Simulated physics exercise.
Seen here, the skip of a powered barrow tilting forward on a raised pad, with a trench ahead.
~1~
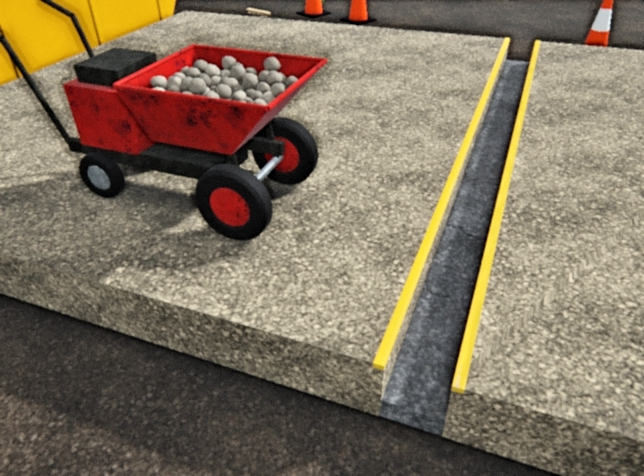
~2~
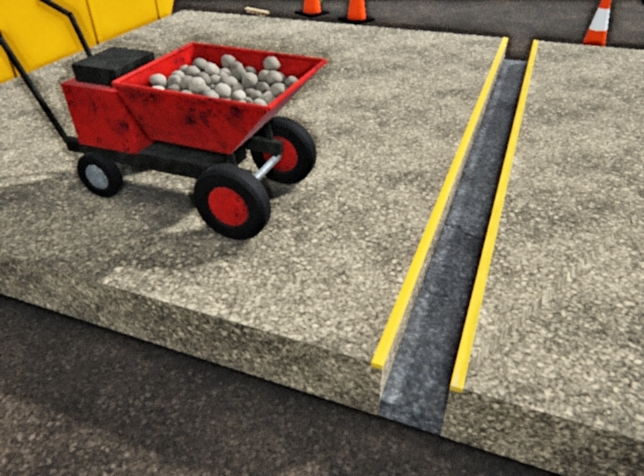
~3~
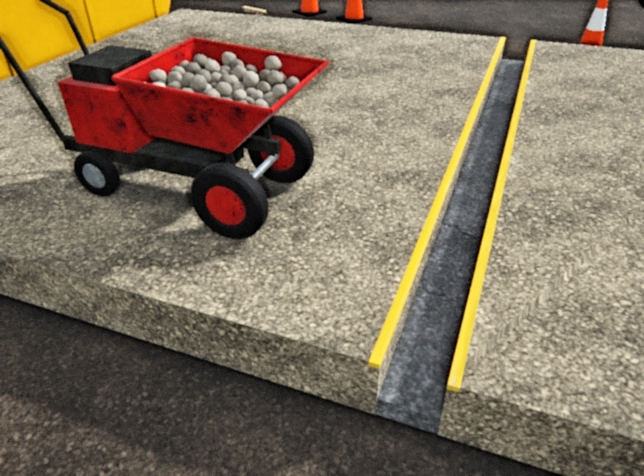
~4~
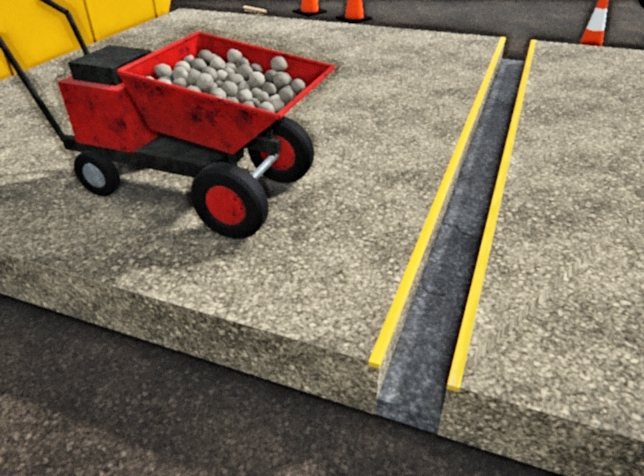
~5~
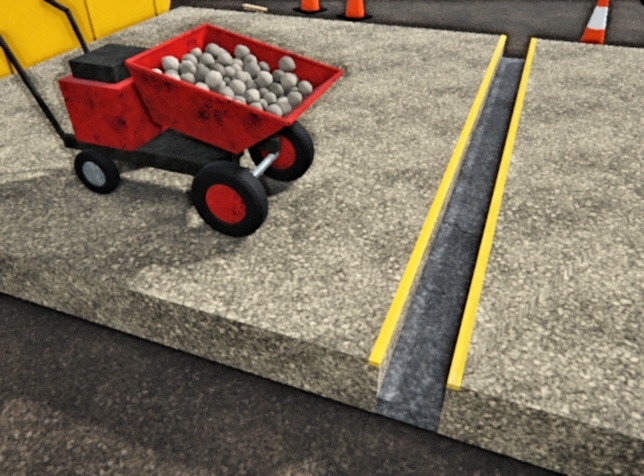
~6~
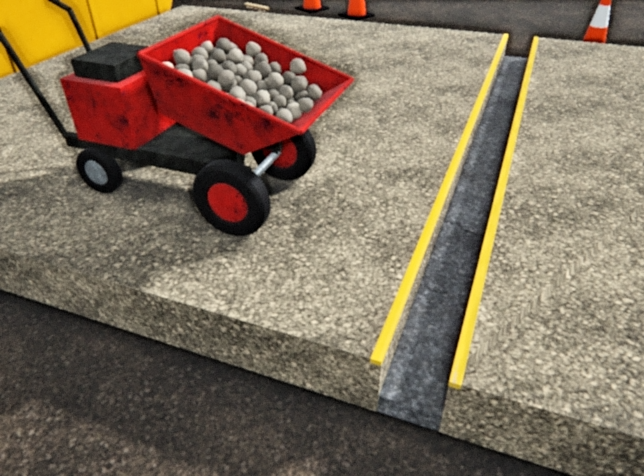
A red skip loaded with rounded grey stones sits level on a small wheeled barrow, then tilts gradually forward to the right, its back rising and the stones shifting slightly towards the front. The barrow stands at left on a raised, speckled pad, seen from above at an angle, with a dark, yellow-edged trench at right. Yellow panels and orange cones stand behind, while the wheels and view stay nearly still.
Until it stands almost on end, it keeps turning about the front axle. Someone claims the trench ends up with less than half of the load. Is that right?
I expect the trench to not get most of the load.
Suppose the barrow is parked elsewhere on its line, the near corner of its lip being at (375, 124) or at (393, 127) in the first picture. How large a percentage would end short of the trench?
0 % and 0 %.
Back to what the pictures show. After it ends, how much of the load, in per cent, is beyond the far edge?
Around 0 %.
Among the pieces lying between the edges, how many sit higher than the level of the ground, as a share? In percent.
I'd put it near 0 in a hundred.
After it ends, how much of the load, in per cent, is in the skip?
Around 25 per cent.
Soon, skip tipped steeply; all in the skip.
A while on, skip tipped right over; about two thirds in the skip; about a quarter short of the trench; a stray few in or heaped over the trench; a stray few falling.
Towards the end, skip tipped right over; about a quarter in the skip; about half short of the trench; about a third in or heaped over the trench.
Finally, skip tipped right over; about a quarter in the skip; about a third short of the trench; about a third in or heaped over the trench; none beyond it.
